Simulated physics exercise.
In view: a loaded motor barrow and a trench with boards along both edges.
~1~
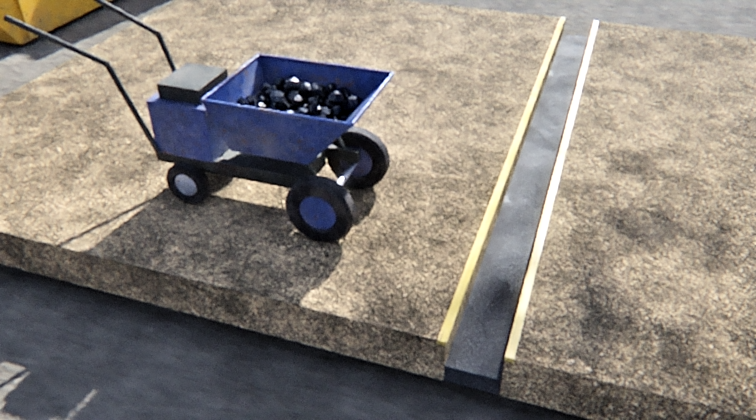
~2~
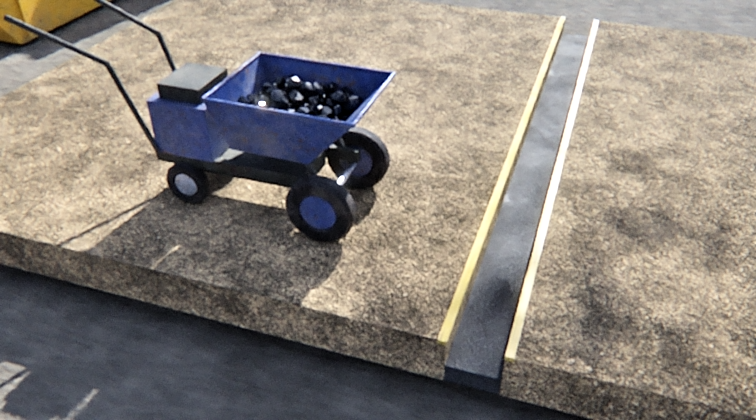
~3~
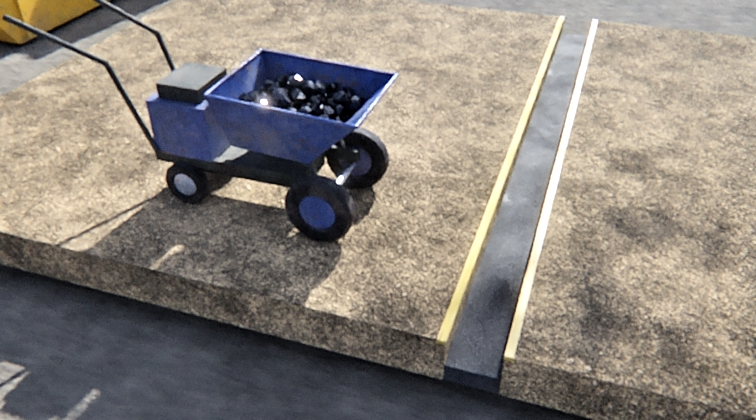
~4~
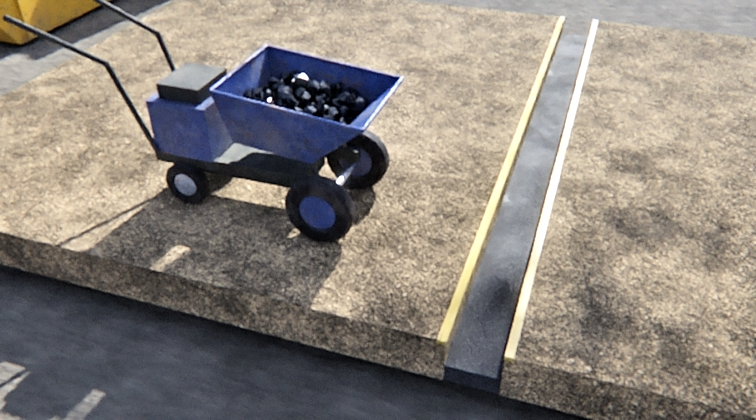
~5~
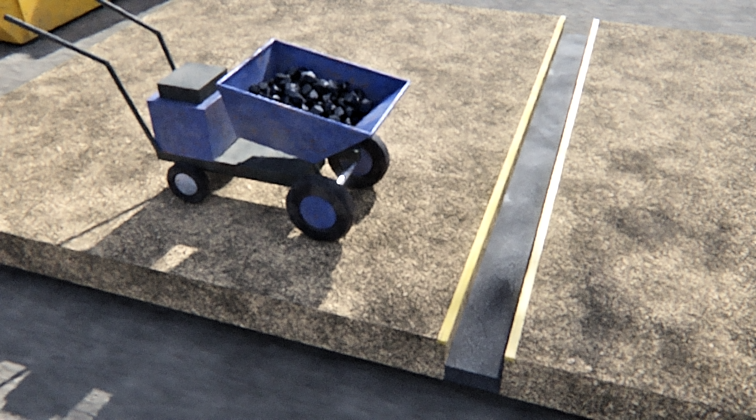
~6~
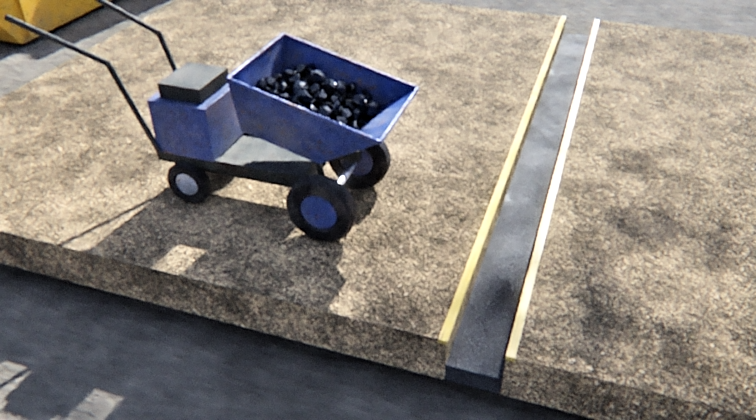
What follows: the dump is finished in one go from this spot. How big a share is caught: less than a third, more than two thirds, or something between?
The trench ends with from one third to two thirds of it.
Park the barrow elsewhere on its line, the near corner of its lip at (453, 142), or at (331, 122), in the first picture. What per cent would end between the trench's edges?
First some 10, then 30 per cent.
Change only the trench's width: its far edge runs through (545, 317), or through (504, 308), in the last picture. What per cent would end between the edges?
The first gives 50 %, the second 40 %.
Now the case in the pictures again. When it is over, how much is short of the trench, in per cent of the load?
Roughly 30 in a hundred.
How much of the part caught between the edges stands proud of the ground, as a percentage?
Near 0 %.
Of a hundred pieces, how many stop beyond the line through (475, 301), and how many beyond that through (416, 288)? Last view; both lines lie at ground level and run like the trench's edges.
Roughly 40 per cent, and 80 per cent.
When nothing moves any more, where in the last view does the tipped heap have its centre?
Around (494, 250).
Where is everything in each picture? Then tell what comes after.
The first frame shows lip of the skip (351, 125), level; top of the load (292, 97), lumps of coal; first edge of the trench (458, 298); far edge (521, 312), the trench under half as wide as the skip, and about half as deep as wide.
The second frame shows lip of the skip (353, 125), level; top of the load (293, 96).
The third frame shows lip of the skip (356, 127), tipped barely; top of the load (295, 95).
The fourth frame shows lip of the skip (362, 131), tipped a little; top of the load (289, 99).
The fifth frame shows lip of the skip (370, 136), tipped a little; top of the load (294, 92).
The sixth frame shows lip of the skip (380, 142), tipped clearly; top of the load (302, 90); first edge of the trench (459, 297); far edge (522, 312).
Just after the last frame, skip tipped steeply; every one in the skip.
A moment on, skip tipped right over; the larger part in the skip; about a tenth short of the trench; just a few in or heaped over the trench; just a few falling.
Further on, skip tipped right over; roughly a quarter in the skip; roughly a third short of the trench; roughly half in or heaped over the trench; just a few beyond it.
When it is over, skip tipped right over; about a tenth in the skip; roughly a third short of the trench; roughly half in or heaped over the trench; just a few beyond it.
